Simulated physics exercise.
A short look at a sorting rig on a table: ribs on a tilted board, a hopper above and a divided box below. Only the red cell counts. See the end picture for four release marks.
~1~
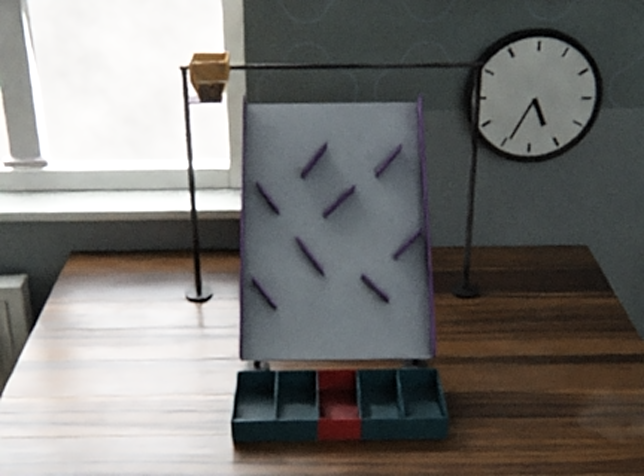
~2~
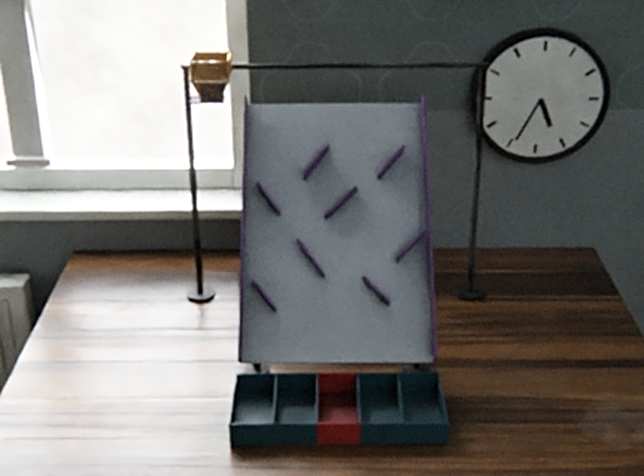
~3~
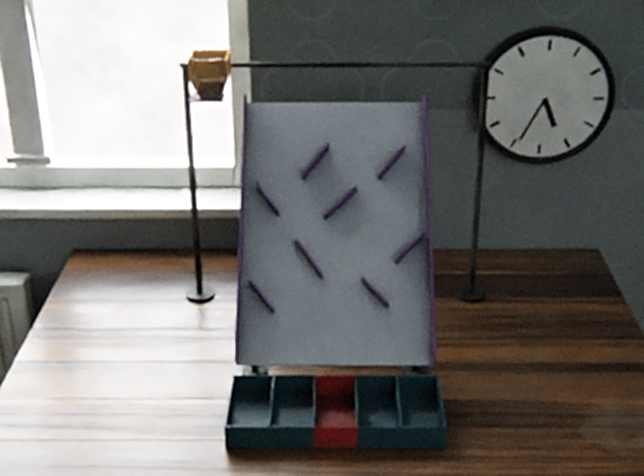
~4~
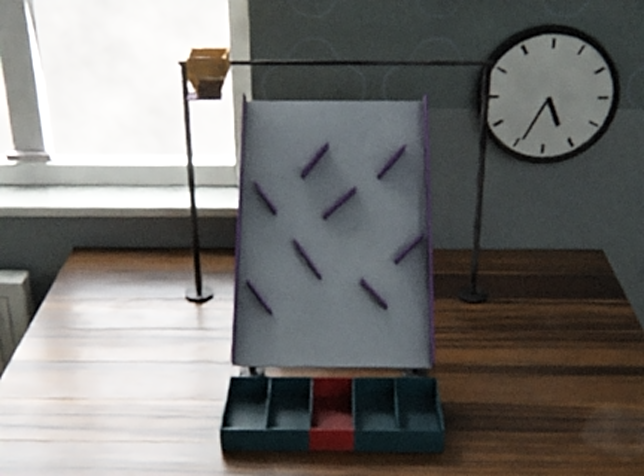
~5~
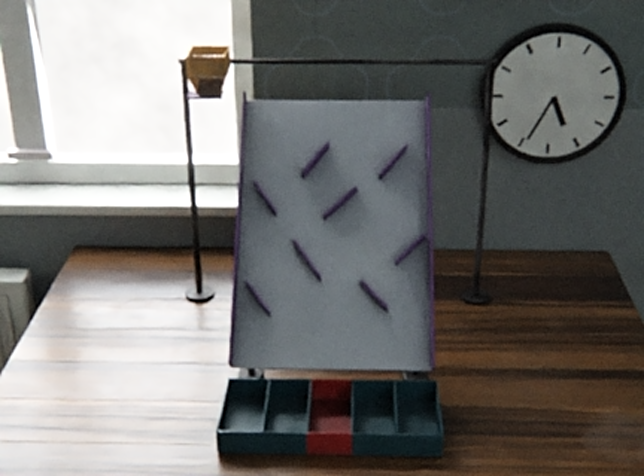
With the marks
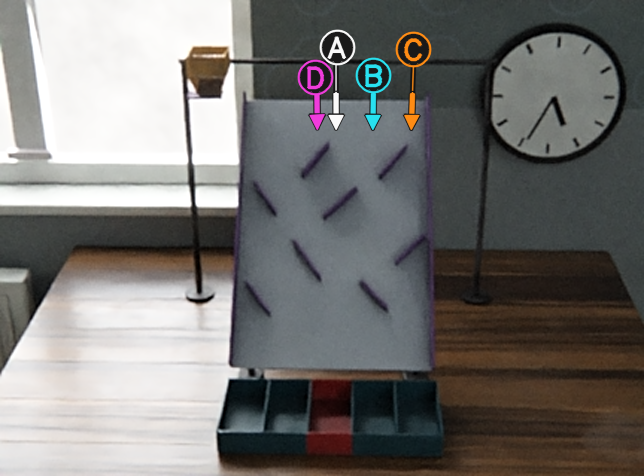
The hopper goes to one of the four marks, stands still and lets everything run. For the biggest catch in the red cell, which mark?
Take B.
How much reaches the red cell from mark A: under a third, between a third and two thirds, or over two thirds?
Under a third.
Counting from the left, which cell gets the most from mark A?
The fourth from the left.
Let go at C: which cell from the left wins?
The fifth from the left.
On the marked copy, mark A meets the board at (336, 124); mark B meets the board at (372, 124); mark C meets the board at (411, 124); mark D meets the board at (317, 124).
With A, a small part in the red cell, most in other cells, a small part outside the box.
With B, about a quarter in the red cell, about half in other cells, about a quarter outside the box.
With C, a small part in the red cell, most in other cells, a small part held on the board, a stray few outside the box.
With D, a small part in the red cell, about two thirds in other cells, about a quarter outside the box.
